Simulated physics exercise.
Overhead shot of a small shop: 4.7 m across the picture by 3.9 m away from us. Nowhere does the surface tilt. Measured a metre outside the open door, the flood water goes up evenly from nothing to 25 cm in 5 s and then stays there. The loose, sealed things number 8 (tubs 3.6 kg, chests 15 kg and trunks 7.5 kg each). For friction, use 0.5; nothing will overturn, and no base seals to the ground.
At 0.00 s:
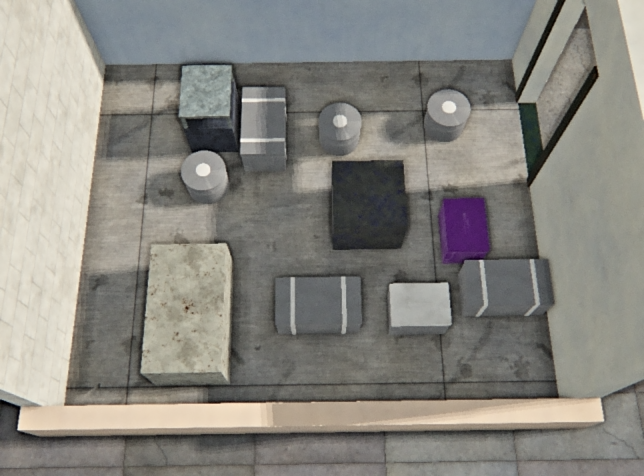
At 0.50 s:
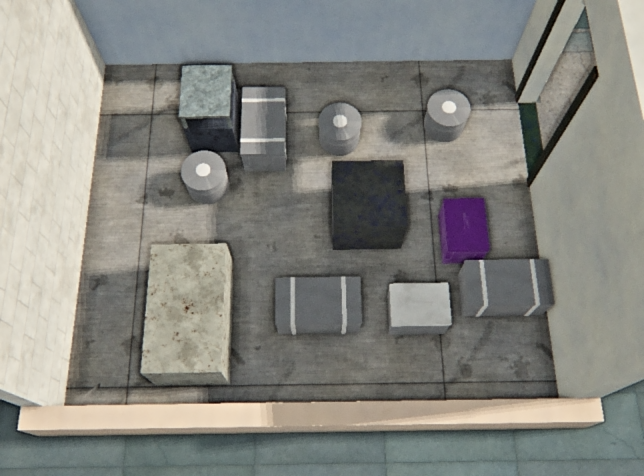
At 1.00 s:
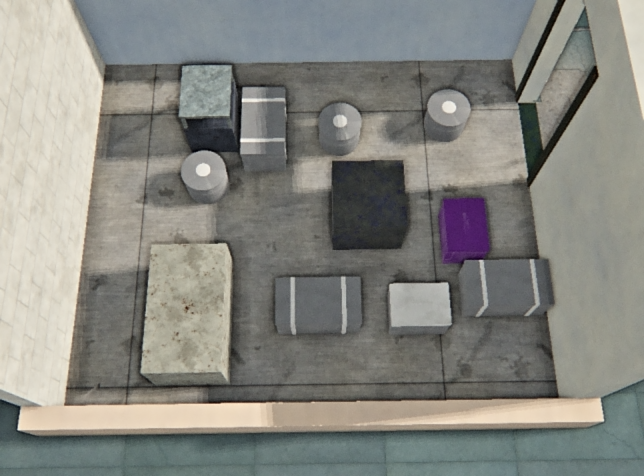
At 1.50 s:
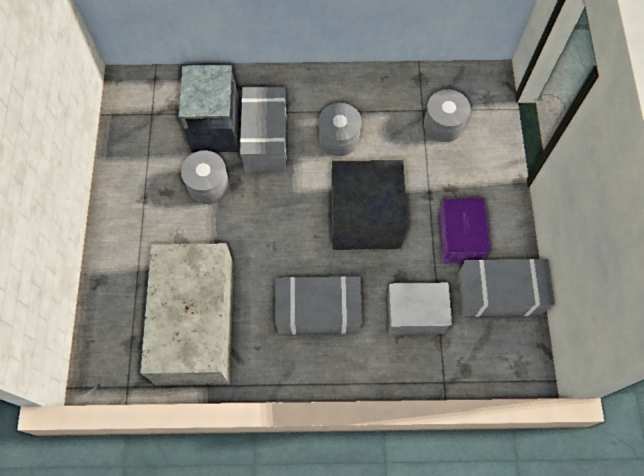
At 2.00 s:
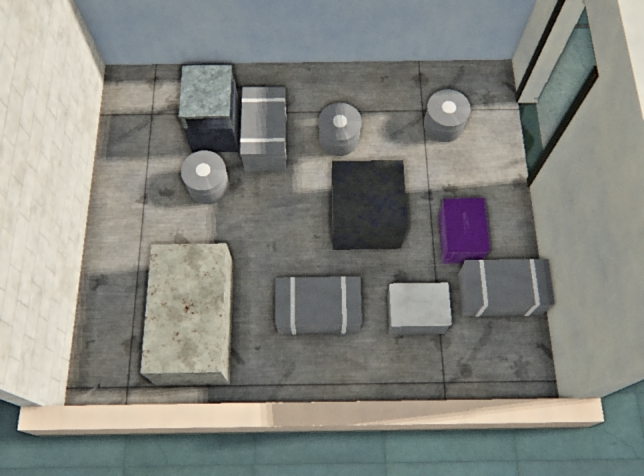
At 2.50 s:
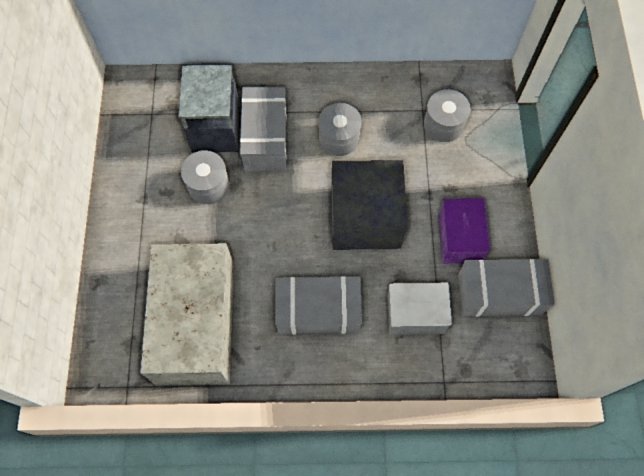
In the video, a small room holding a purple chest, gray boxes and round containers is seen from above as water covers the ground outside, then spreads slightly through the open doorway on the right; the objects stay still.
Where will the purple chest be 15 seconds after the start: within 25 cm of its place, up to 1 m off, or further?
Within 25 cm of its place.
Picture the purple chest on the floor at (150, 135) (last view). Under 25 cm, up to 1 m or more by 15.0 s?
I'd say it budges a bit.
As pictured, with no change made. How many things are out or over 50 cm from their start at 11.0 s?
The count is 5.
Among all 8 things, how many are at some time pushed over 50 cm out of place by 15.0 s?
That adds up to 7.
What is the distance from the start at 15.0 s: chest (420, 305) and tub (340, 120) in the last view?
In turn: 100 cm, 200 cm.
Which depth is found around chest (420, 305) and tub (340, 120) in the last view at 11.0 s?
Some 5 cm at the first, some 7 cm at the second.
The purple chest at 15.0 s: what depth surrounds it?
Near 7 cm deep.
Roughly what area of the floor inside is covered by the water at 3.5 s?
About 2.5 m2.
After 3.5 s the purple chest is near (466, 224), 0.0 m from its start, aground; 0 afloat.
After 6.8 s the purple chest is near (466, 224), 0.0 m from its start, aground; 3 afloat.
After 11.0 s the purple chest is near (466, 224), 0.0 m from its start, aground; 6 afloat.
After 15.0 s the purple chest is near (458, 224), 0.1 m from its start, afloat; 8 afloat.
